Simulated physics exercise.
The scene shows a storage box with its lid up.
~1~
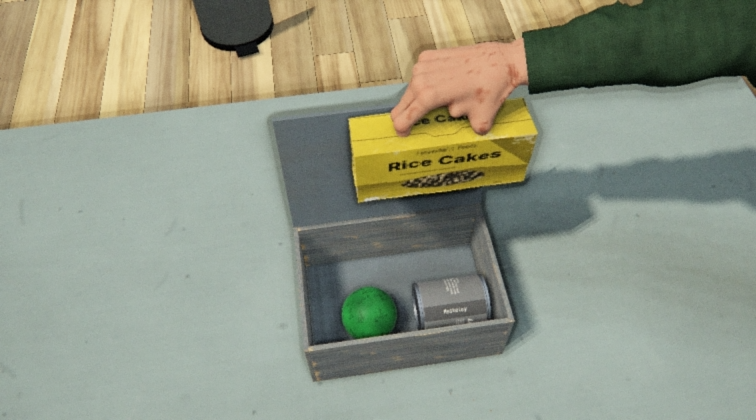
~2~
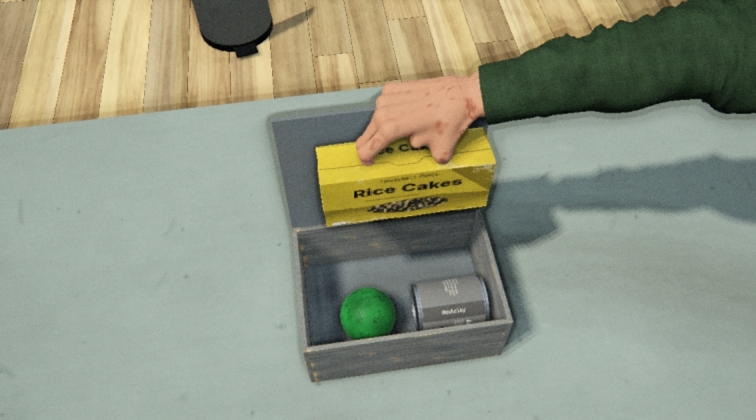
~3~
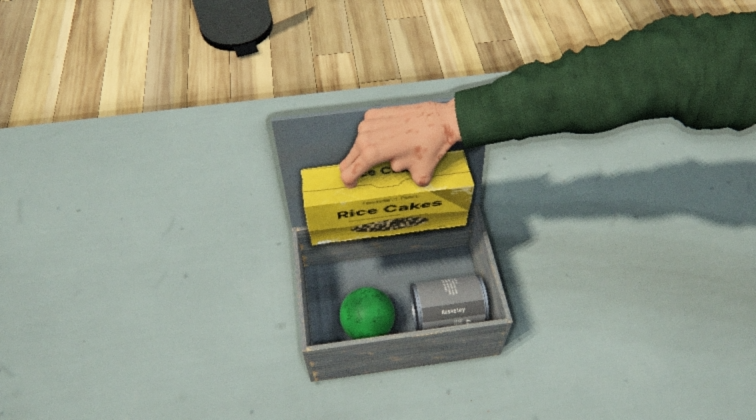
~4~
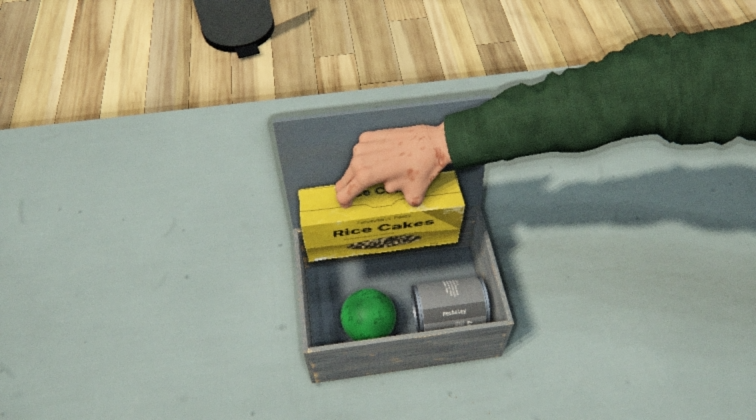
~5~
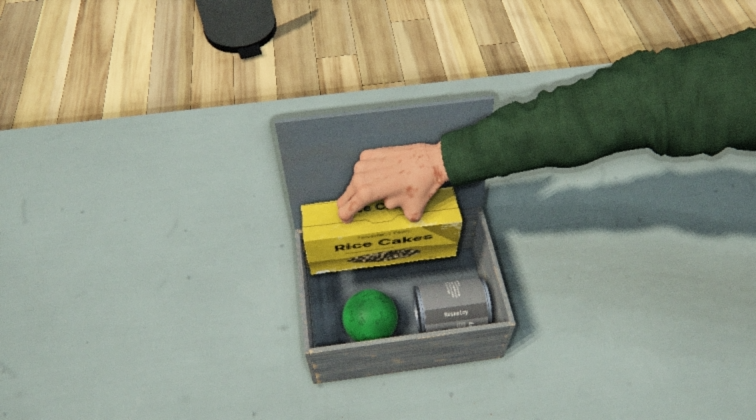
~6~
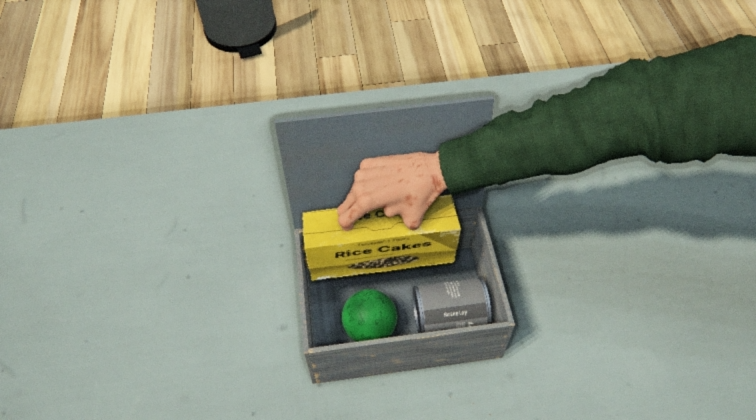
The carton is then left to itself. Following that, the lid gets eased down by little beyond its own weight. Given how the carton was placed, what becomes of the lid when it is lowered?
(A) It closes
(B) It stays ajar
Option A: It closes.
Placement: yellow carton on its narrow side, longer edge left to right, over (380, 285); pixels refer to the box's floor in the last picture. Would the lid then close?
Well, in that case it fits down fine.
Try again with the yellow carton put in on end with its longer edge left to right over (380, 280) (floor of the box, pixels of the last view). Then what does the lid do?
Put it in like that and the lid can't get down.
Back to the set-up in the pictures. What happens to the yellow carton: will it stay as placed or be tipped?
Once everything settles, it keeps its original angle.
Then, 1.00 s on from there, lid starting down; yellow carton shifted a little near (381, 268).
Then, 1.60 s on from there, lid 59° above the rim; yellow carton shifted a little near (381, 268).
Then, 2.10 s on from there, lid 19° above the rim; yellow carton shifted a little near (381, 268).
In the end, lid shut; moved from the start, yellow carton; the other 2 unmoved. At the end, from the last picture's camera, yellow carton near (381, 268).
